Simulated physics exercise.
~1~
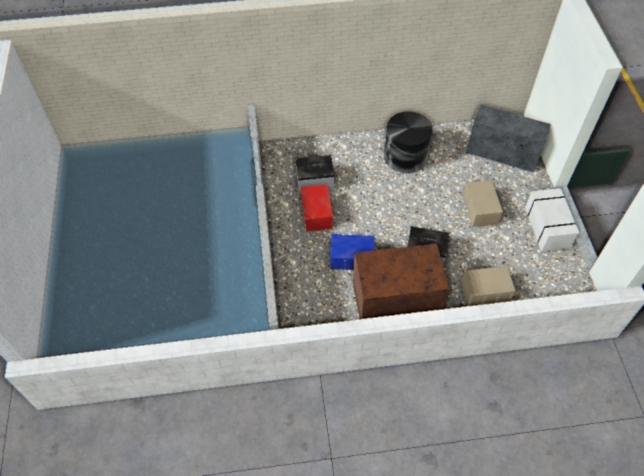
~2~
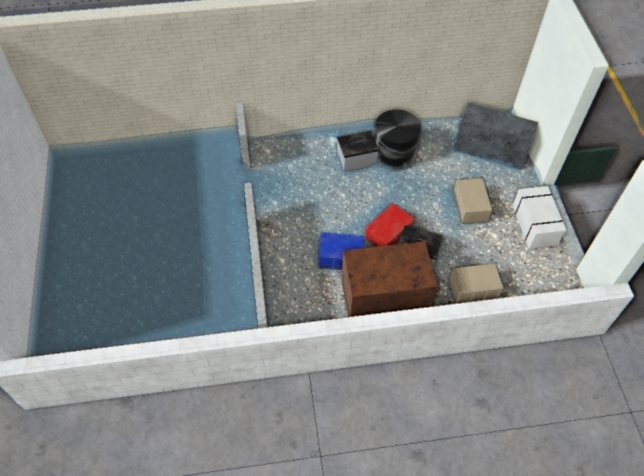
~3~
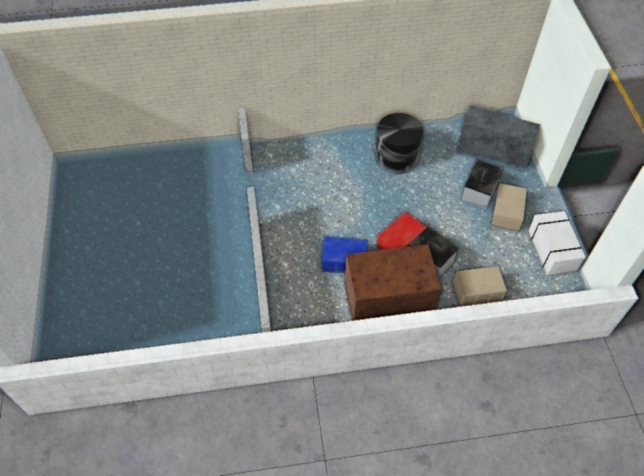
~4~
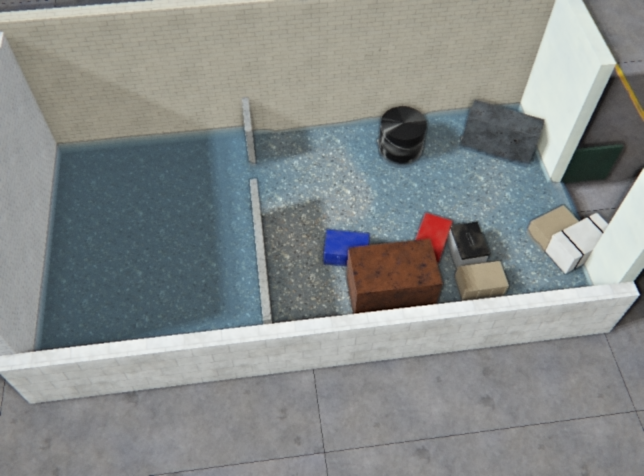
Water floods through a wall gap and sweeps several boxes right, some bunching near the opening.
